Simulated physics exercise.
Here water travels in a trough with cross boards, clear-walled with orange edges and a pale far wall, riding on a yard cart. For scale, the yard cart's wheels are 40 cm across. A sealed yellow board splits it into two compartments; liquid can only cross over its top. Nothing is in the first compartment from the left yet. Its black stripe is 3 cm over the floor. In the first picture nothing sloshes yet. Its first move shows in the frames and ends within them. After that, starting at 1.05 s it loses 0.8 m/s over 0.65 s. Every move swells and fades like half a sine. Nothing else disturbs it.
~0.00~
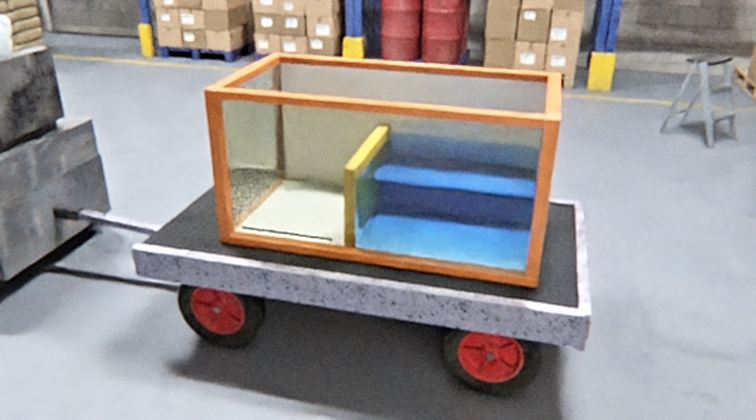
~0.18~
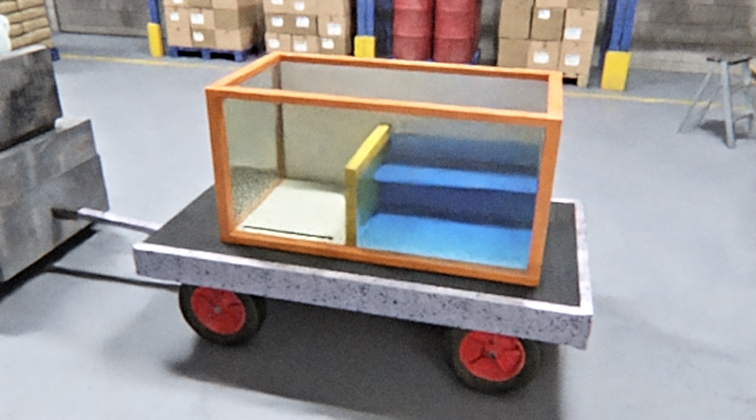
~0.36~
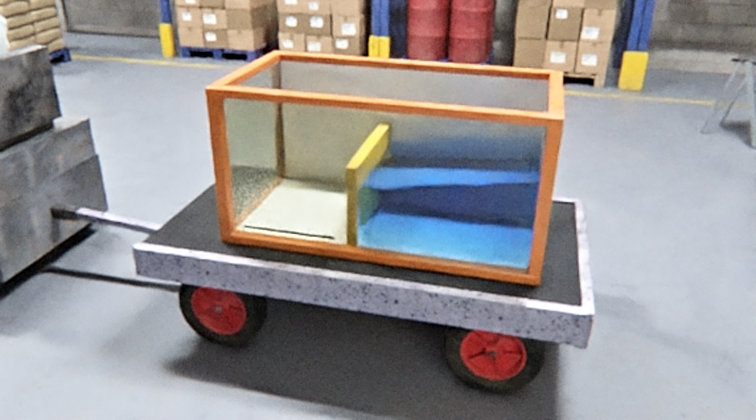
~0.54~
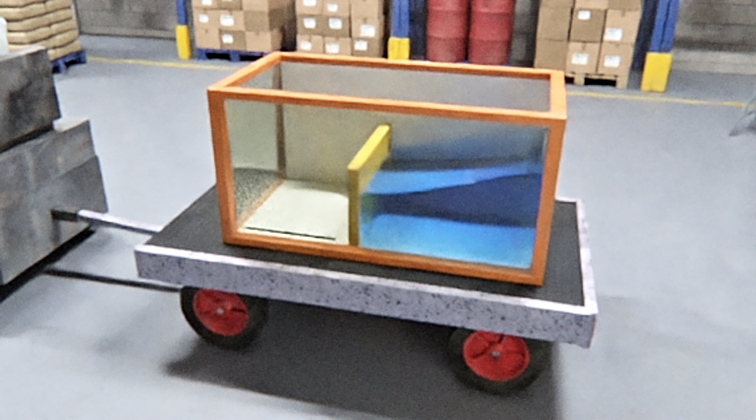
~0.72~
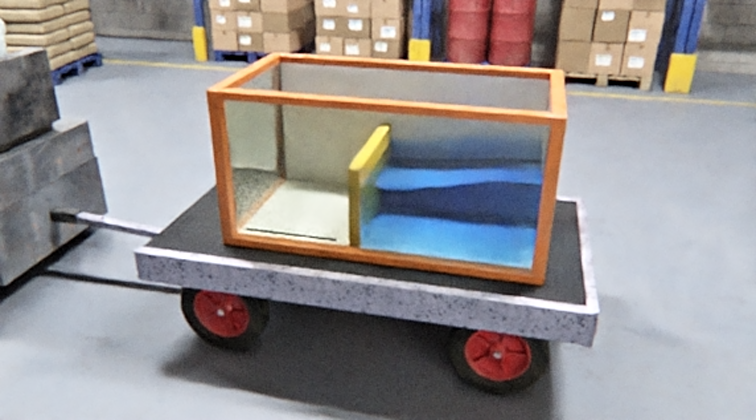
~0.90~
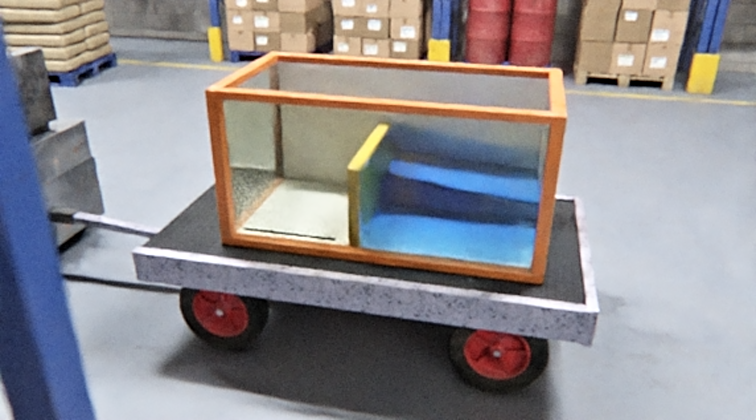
The footage shows a clear-walled, orange-edged trough on a yard cart with red-hubbed wheels, rolling left through a warehouse as the background slides right. Blue water rocks gently right of a yellow cross board, while the left compartment stays dry.
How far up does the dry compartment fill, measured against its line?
At rest it is below the mark.
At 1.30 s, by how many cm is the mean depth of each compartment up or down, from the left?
From the left: 0, 0.
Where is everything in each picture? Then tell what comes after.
The first picture shows compartments from the left stand at dry, (452, 180); board top at (349, 170); the front is on the left, levels are read along the near wall; a wheel hub at (490, 361).
The second picture shows compartments from the left stand at dry, (453, 179).
The third picture shows compartments from the left stand at dry, (454, 177).
The fourth picture shows compartments from the left stand at dry, (456, 178).
The fifth picture shows compartments from the left stand at dry, (457, 178).
The sixth picture shows compartments from the left stand at dry, (456, 179); a wheel hub at (497, 358).
By 1.30 s left to right it is 0, 32 cm deep.
By 1.70 s left to right it is 1, 31 cm deep.
By 2.20 s left to right it is 1, 31 cm deep.
By 4.68 s left to right it is 1, 31 cm deep.
